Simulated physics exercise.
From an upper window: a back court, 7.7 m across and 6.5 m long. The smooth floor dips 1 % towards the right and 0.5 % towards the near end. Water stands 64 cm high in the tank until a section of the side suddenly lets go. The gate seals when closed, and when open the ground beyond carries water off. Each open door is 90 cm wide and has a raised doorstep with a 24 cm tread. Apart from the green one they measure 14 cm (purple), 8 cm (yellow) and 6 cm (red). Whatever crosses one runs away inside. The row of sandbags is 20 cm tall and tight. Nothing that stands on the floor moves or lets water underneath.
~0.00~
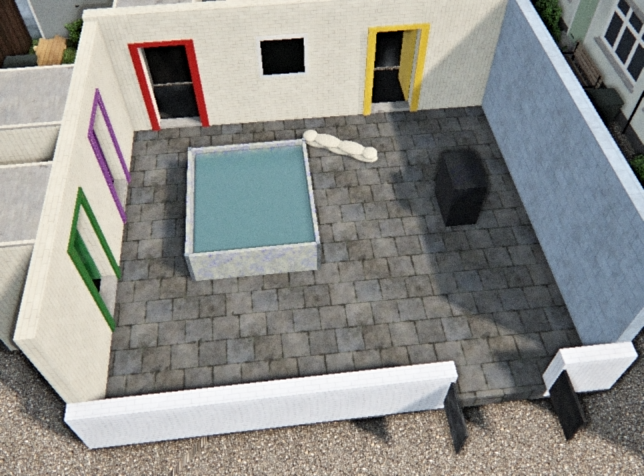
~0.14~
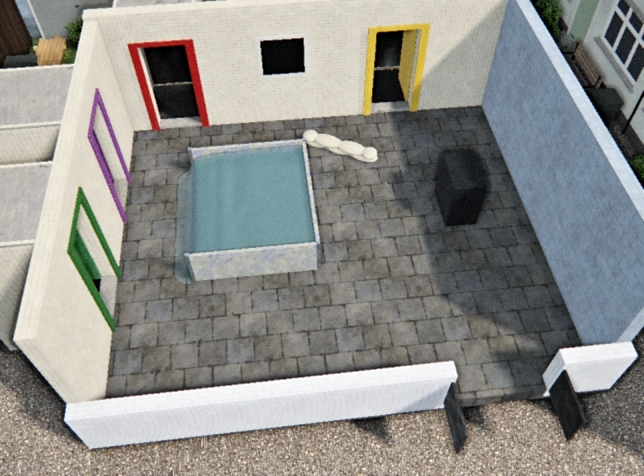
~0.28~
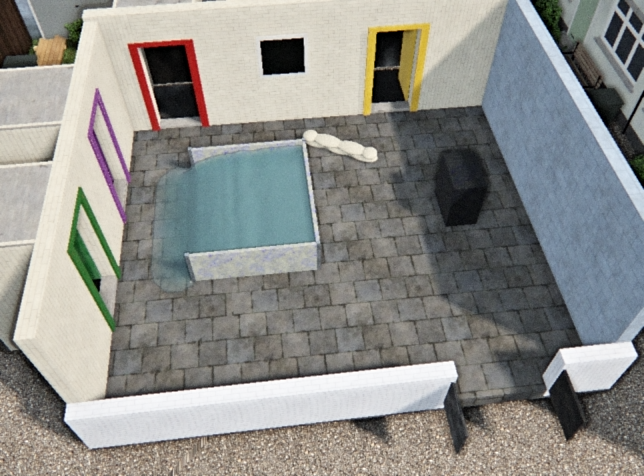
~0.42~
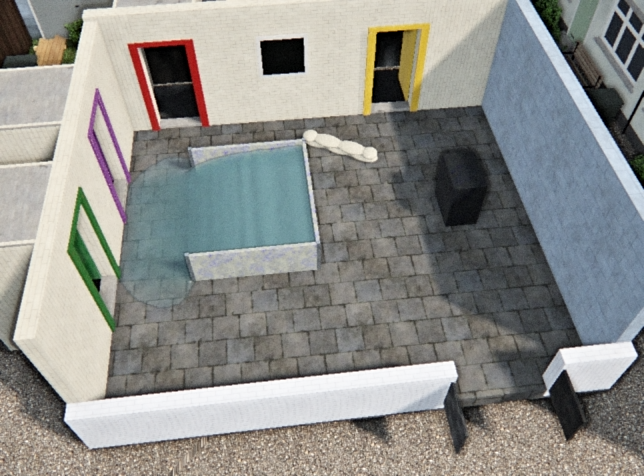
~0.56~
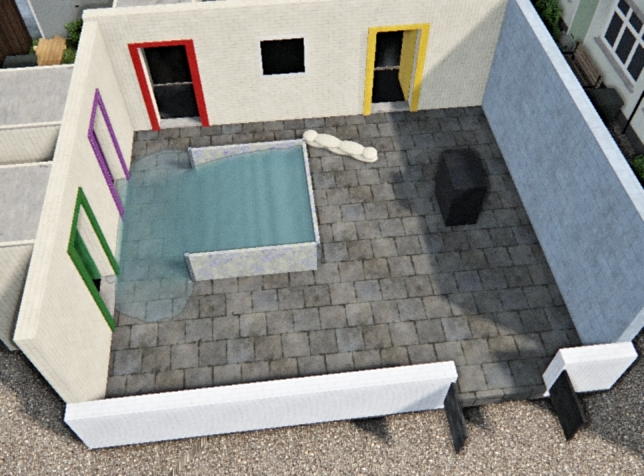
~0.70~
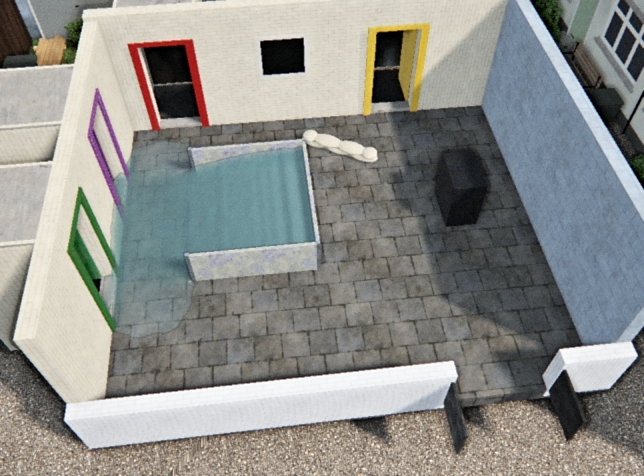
The footage shows a walled courtyard with coloured doorways and a raised tank of still water, whose left side opens; water spills out and spreads leftward across the dark paving, reaching the green doorway as the tank's level lowers slightly.
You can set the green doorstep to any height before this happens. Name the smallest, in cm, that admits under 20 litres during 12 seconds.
It would have to be roughly 26 cm high.
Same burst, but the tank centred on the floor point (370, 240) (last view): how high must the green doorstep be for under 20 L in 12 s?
About 27 cm.
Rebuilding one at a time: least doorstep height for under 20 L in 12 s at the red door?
Roughly 22 cm at red.
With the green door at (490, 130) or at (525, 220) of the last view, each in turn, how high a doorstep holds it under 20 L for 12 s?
About 7.0 and 6.0 cm.
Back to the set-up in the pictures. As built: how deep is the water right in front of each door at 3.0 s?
Depths in cm: Green 20, purple 25, yellow 0, red 21.
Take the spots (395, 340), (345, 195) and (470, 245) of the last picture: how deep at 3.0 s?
About 0, 0 and 0 cm.
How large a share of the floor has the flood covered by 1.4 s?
About 15 per cent.
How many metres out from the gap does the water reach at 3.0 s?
Roughly 4.6 m.
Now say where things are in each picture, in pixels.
The first picture shows still water, 64 cm deep, in the tank at (250, 196); the green door at (98, 267) is dry.
In the second picture, the gap is at (195, 216), the front 0.3 m out at (180, 278); the back of the tank holds 64 cm.
In the third picture, the gap is at (195, 217), the front 0.7 m out at (157, 274); the back of the tank holds 64 cm.
In the fourth picture, the gap is at (195, 218), the front 1.3 m out at (124, 264); the back of the tank holds 64 cm.
In the fifth picture, the gap is at (195, 219), the front 1.5 m out at (117, 212); the back of the tank holds 63 cm.
In the sixth picture, the front is at (110, 212), 1.6 m from the gap at (195, 219); 5.3 m2 of floor is wet, 55 cm left at the back; water is at the green door at (98, 267).
After 1.4 s water covers 15 % of the floor, deepest (46 cm) near (143, 234); 28 cm at the green door, 22 litres in over its 14 cm doorstep.
After 3.0 s water covers 35 % of the floor, deepest (35 cm) near (134, 137); 20 cm at the green door, 104 litres in over its 14 cm doorstep.
After 12.0 s water covers 95 % of the floor, deepest (10 cm) near (586, 370); 5 cm at the green door, 114 litres in over its 14 cm doorstep.
At the green door as built, the water arrived by 0.6 s and peaked near 29 cm at 1.6 s.
With a doorstep of 23 cm, 34 litres would have come in within the 12 s; with 31 cm, 5 litres. So under 20 litres takes about 26 cm.
